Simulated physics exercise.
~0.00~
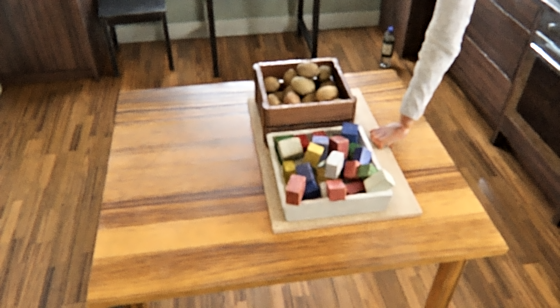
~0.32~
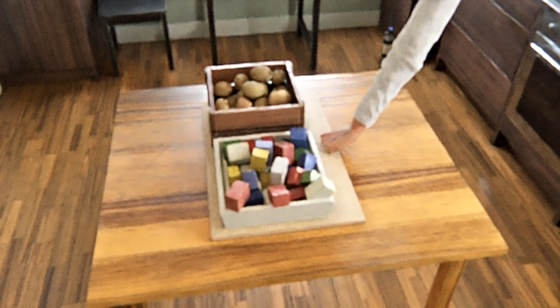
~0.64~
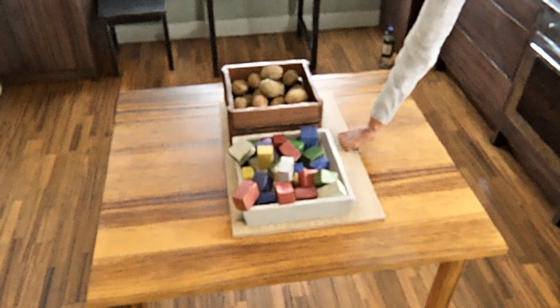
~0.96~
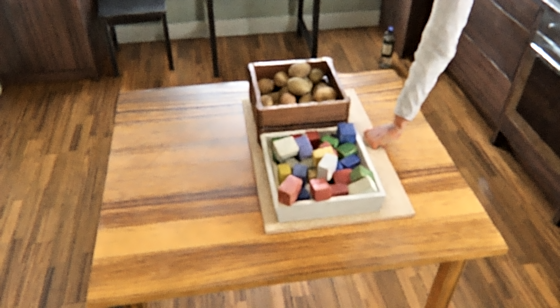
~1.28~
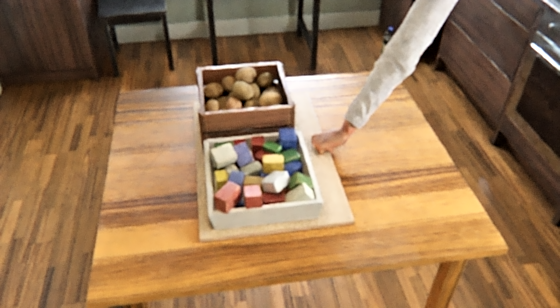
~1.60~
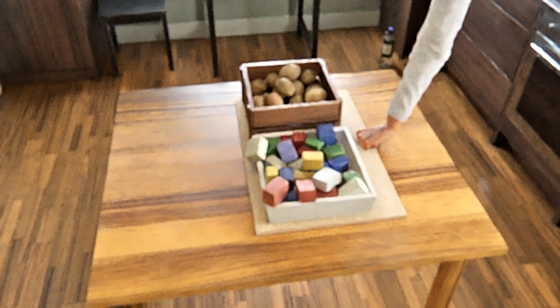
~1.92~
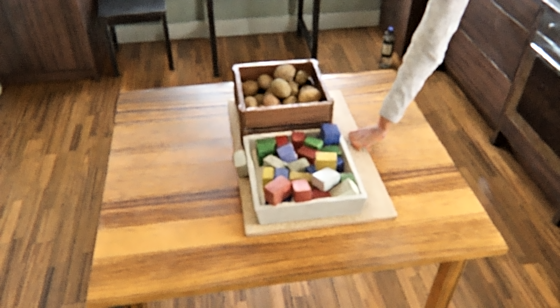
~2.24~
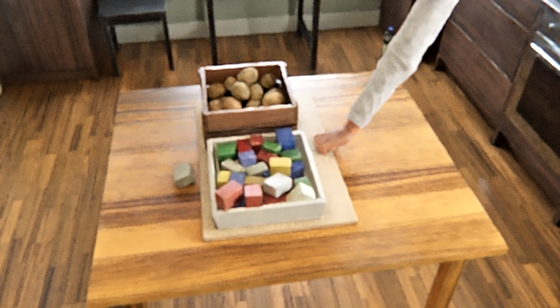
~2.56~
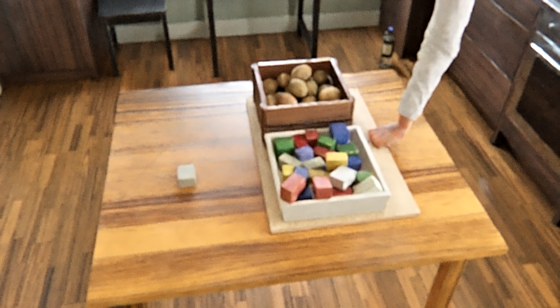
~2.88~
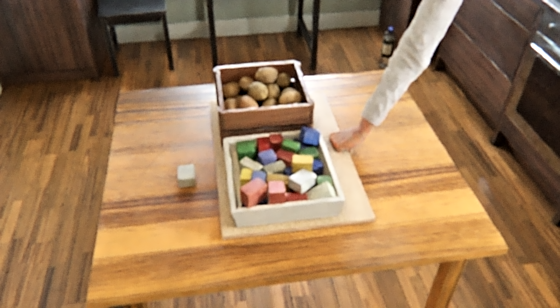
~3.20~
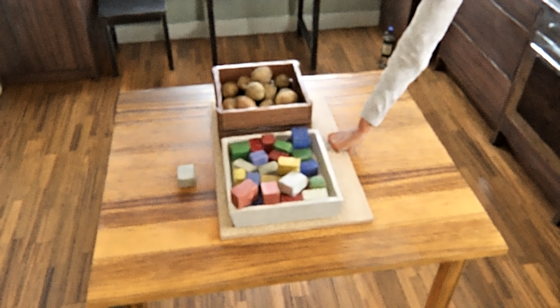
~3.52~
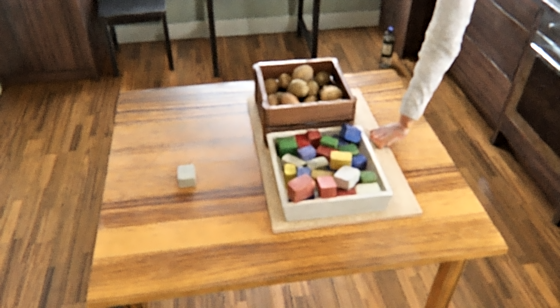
On a wooden table, a hand slides a board left and right with a white tray of colourful toy bricks and a wooden tray of potatoes on it; one pale brick tumbles over the left side and stays on the tabletop, while the other bricks and the potatoes remain in their trays.
